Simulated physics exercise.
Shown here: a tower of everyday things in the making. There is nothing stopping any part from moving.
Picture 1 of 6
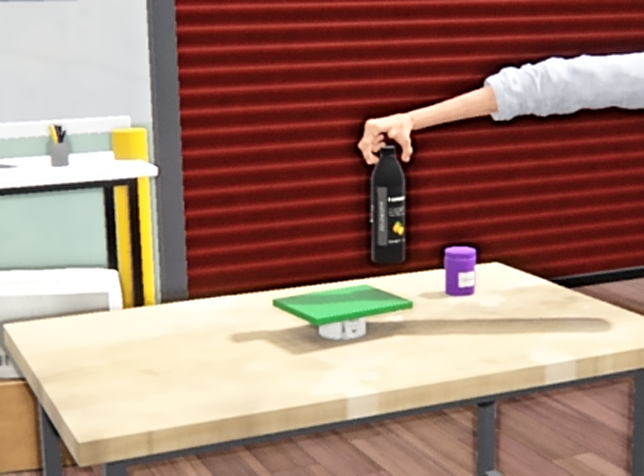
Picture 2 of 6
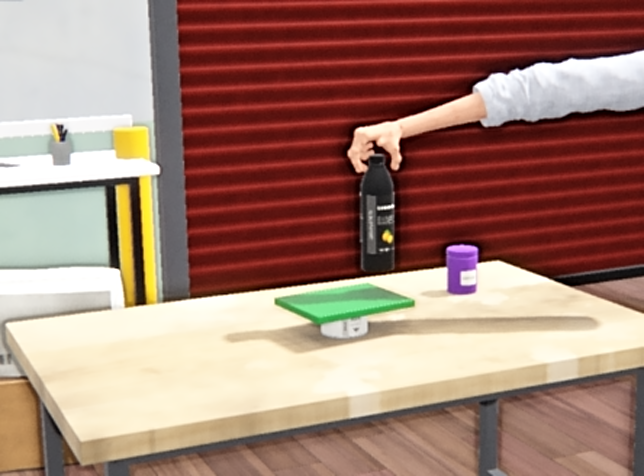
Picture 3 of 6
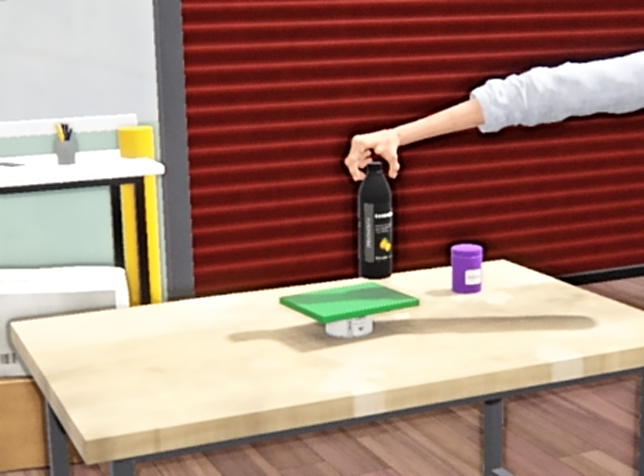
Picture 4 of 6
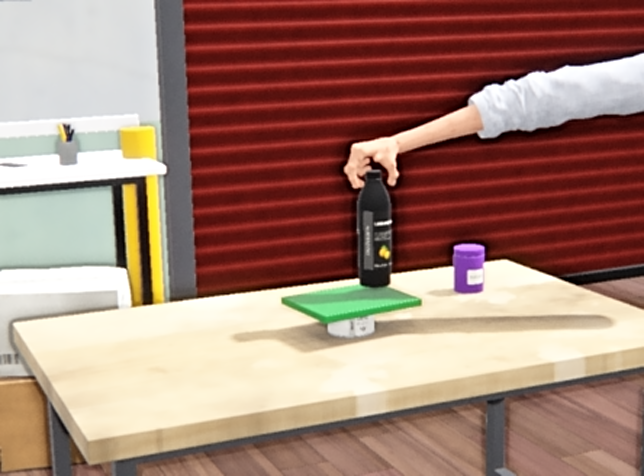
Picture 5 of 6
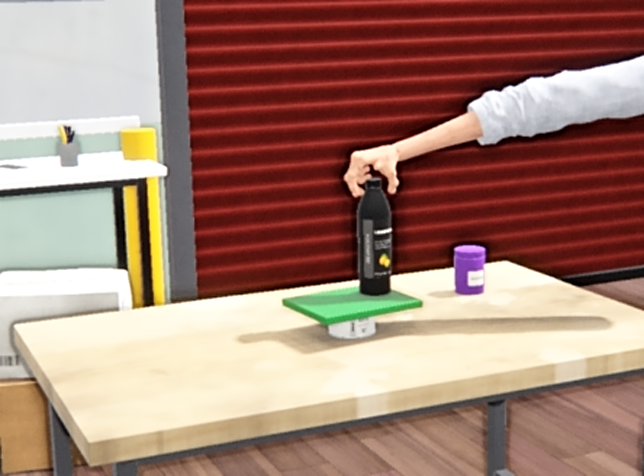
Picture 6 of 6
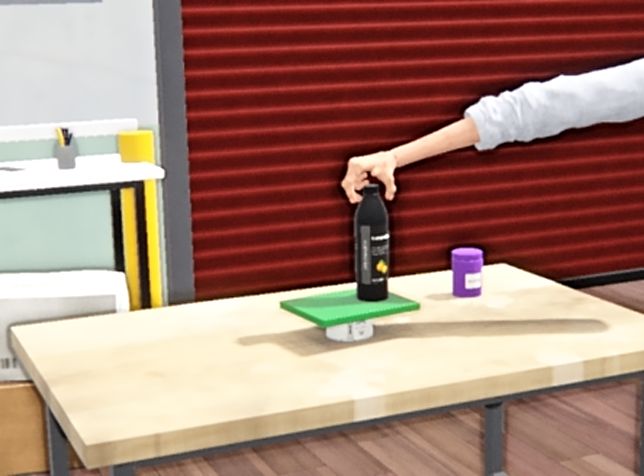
A bare hand and forearm in a pale rolled sleeve reach in from the right over a light wooden table, seen from slightly above in a room with a red ribbed shutter. The hand grips a black bottle by its top above a green tray on a small white base, a purple jar to the right. The hand lowers the bottle, moving slightly left, onto the tray, while the view shifts slightly.
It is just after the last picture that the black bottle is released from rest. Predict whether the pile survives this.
Nothing comes down.
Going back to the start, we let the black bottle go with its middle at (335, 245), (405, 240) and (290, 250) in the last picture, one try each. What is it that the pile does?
Outcomes in order: No collapse, a collapse, a collapse.
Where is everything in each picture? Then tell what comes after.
The first picture shows coming down; black bottle (388, 204).
The second picture shows coming down; black bottle (377, 212); green tray (344, 302).
The third picture shows coming down; black bottle (375, 220); purple jar (467, 269).
The fourth picture shows coming down; black bottle (374, 228).
The fifth picture shows coming down; black bottle (374, 236); green tray (352, 303).
The sixth picture shows in place under the hand; black bottle (372, 243); purple jar (467, 273).
Then, 0.40 s past the last view, nothing moves.
Then, 1.20 s past the last view, black bottle resting near (372, 243).
Finally, all 4 still in place. Final places as the last picture's camera would see them, black bottle near (372, 243). The pile holds.
